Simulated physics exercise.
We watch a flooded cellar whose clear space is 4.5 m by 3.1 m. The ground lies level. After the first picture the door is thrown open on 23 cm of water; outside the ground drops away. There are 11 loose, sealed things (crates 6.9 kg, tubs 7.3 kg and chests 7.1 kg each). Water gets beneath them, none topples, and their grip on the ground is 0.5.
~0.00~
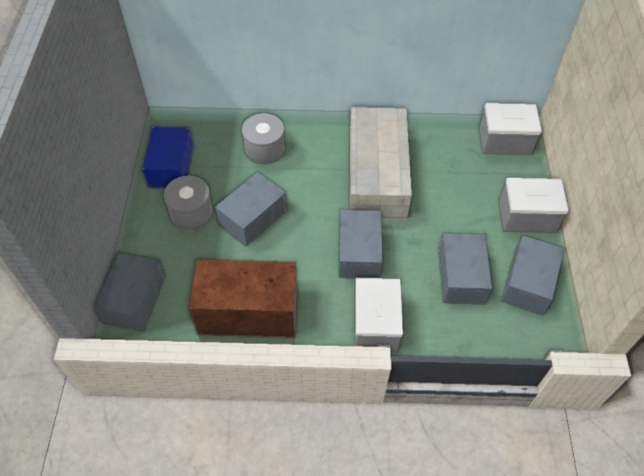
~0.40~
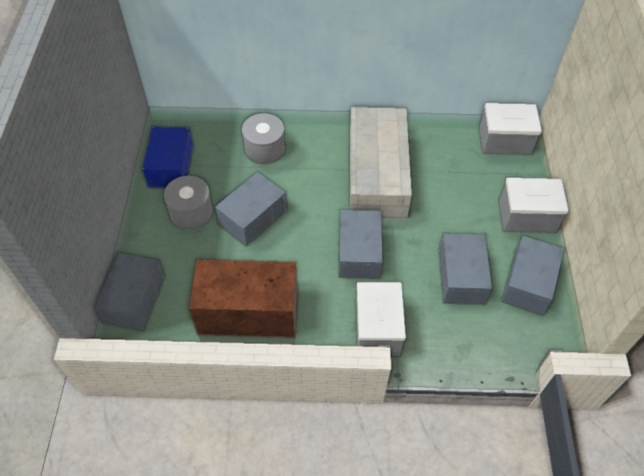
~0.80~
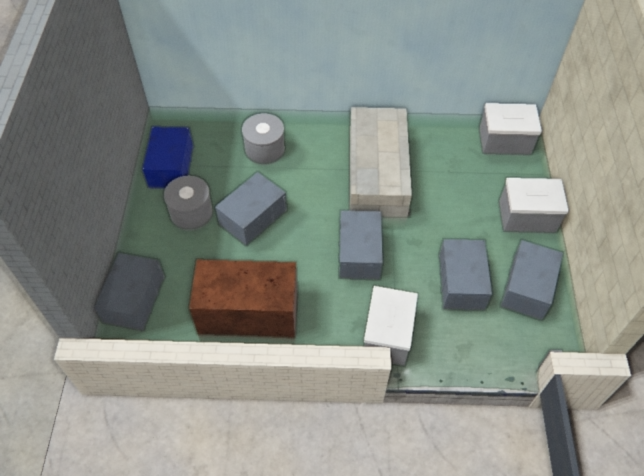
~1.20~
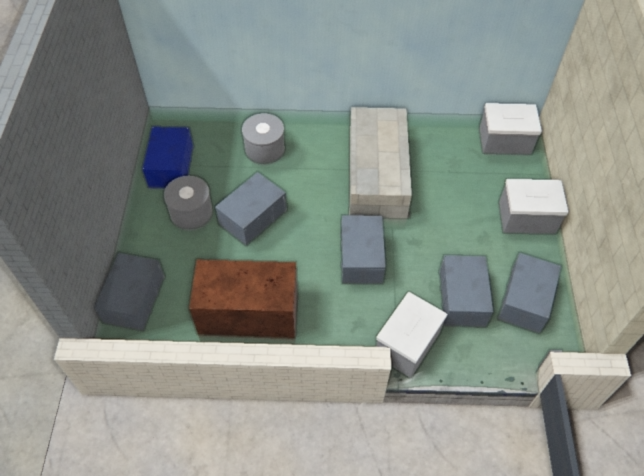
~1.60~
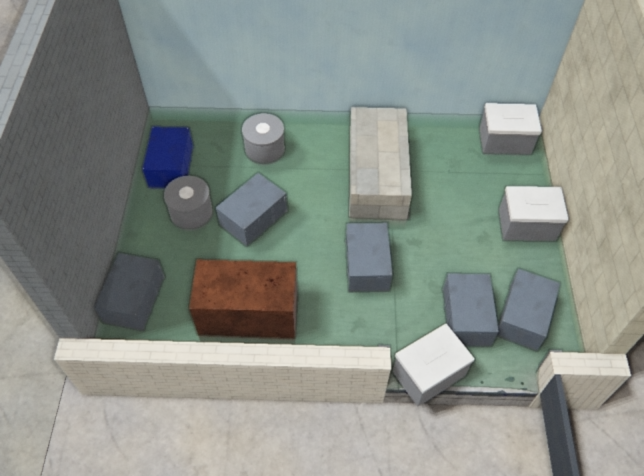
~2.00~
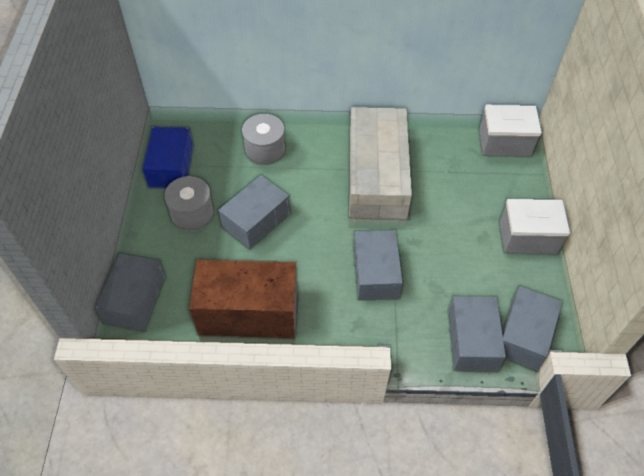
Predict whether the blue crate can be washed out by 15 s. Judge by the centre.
Blue crate is kept in.
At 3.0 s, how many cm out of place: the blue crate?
About 5 cm.
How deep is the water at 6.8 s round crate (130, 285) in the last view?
Roughly 14 cm.
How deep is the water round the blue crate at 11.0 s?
Roughly 13 cm.
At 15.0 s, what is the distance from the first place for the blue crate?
About 60 cm.
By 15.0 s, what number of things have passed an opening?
6 of them.
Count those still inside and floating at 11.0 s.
5 of them.
After 3.0 s the blue crate is near (169, 152), 0.0 m from its start, afloat; 3 of 11 are out; 8 afloat.
After 6.8 s the blue crate is near (188, 162), 0.3 m from its start, afloat; 4 of 11 are out; 7 afloat.
After 11.0 s the blue crate is near (191, 175), 0.4 m from its start, afloat; 6 of 11 are out; 5 afloat.
After 15.0 s the blue crate is near (212, 187), 0.6 m from its start, afloat; 6 of 11 are out; 5 afloat.
